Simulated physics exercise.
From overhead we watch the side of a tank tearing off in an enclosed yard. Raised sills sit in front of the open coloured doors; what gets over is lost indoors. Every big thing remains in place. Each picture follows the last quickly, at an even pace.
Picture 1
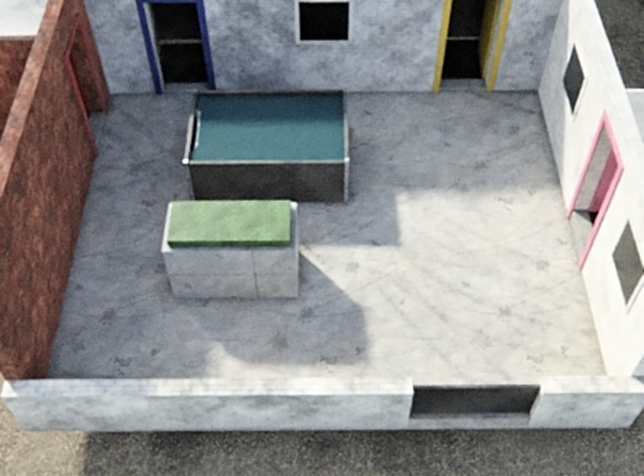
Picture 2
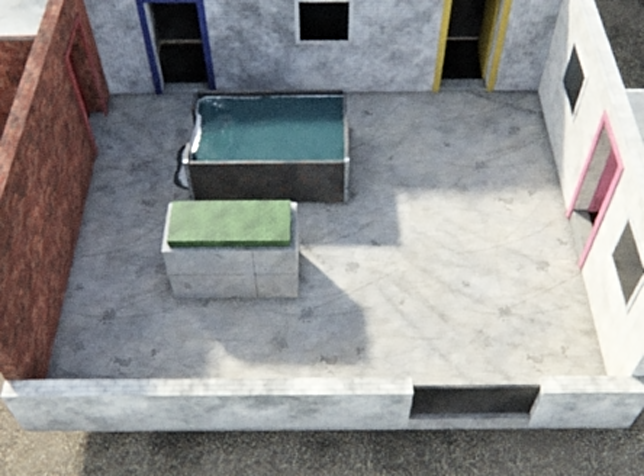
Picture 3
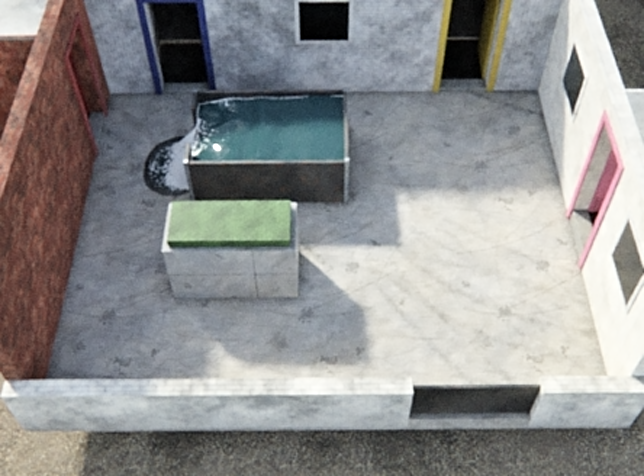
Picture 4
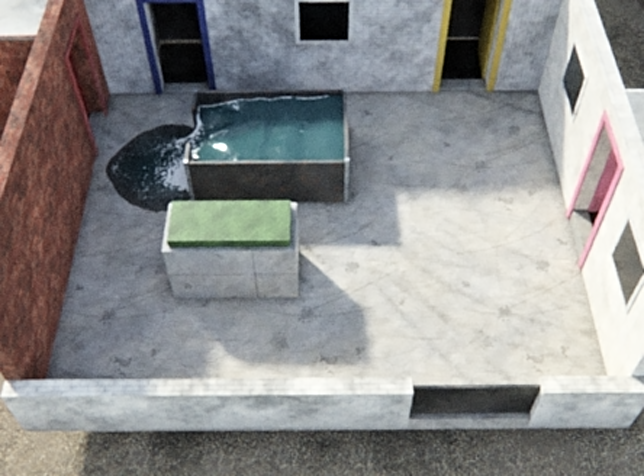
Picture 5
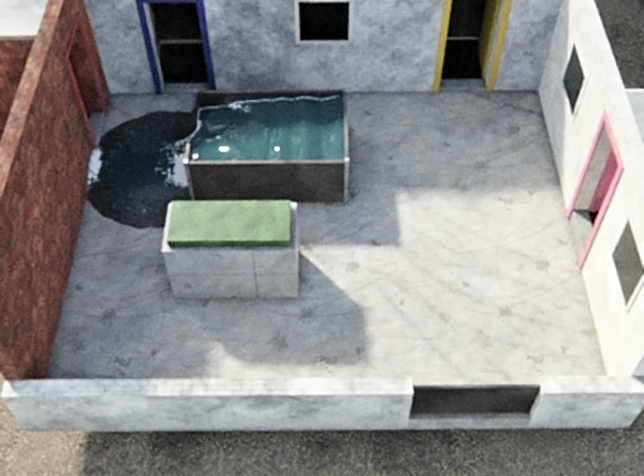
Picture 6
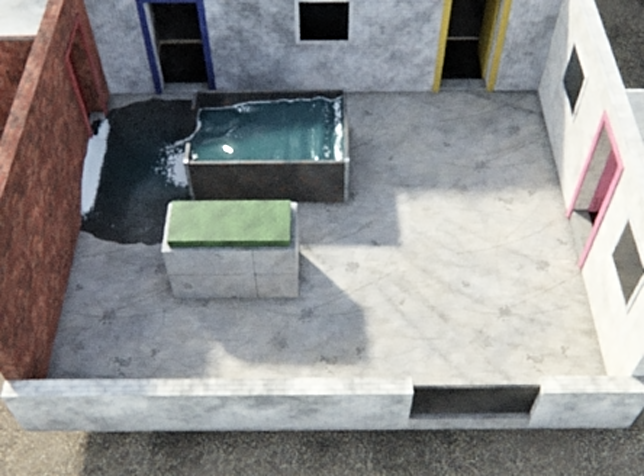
Water bursts from the tank's left side and spreads across the yard to the red wall.
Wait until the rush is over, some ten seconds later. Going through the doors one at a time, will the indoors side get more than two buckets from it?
In the end pink door: Two buckets or fewer, blue door: Over two buckets, red door: Over two buckets, yellow door: Two buckets or fewer.
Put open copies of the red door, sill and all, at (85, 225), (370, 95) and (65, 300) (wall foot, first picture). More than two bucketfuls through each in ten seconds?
Log: Door one beats the mark; door two misses the mark; door three misses the mark.
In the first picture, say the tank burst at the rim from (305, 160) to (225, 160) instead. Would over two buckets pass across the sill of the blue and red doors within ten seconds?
The blue door ends up above, while the red door falls short.
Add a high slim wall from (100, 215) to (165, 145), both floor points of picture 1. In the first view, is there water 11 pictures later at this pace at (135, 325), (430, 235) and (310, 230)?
Taking the points in order, they are inundated, high and dry and high and dry.
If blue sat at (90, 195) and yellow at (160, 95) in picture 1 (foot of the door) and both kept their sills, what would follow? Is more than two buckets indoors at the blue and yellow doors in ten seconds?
Well, the blue door beats the threshold, but the yellow door beats the threshold.
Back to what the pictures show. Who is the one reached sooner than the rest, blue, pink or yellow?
The answer here is the blue door.
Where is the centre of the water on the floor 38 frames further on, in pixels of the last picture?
About (252, 212) in the last view.
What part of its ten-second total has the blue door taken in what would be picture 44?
Close to 70 out of every hundred.
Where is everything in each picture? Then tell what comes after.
The tank at (269, 129) is whole and still, in the first frame.
The front is at (185, 185), out from the gap at (197, 151), in the second frame.
The front is at (148, 175), out from the gap at (198, 153), in the third frame.
The front is at (111, 170), out from the gap at (198, 154), in the fourth frame.
The front is at (89, 194), out from the gap at (198, 154), in the fifth frame.
Water pours out at (198, 154) and has run to (82, 225), in the sixth frame.
A moment on, water covers 15 % of the floor; the pink door not reached, the blue door wet at the sill, nothing in, the red door over two buckets in, the yellow door not reached.
Next, water covers 25 % of the floor; the pink door not reached, the blue door under two buckets in, the red door far over two buckets in, the yellow door not reached.
Then, water covers 35 % of the floor; the pink door not reached, the blue door under two buckets in, the red door far over two buckets in, the yellow door not reached.
Later, water covers 70 % of the floor; the pink door not reached, the blue door over two buckets in, the red door far over two buckets in, the yellow door wet at the sill, nothing in.
In the end, water covers 85 % of the floor; the pink door wet at the sill, nothing in, the blue door over two buckets in, the red door far over two buckets in, the yellow door wet at the sill, nothing in.
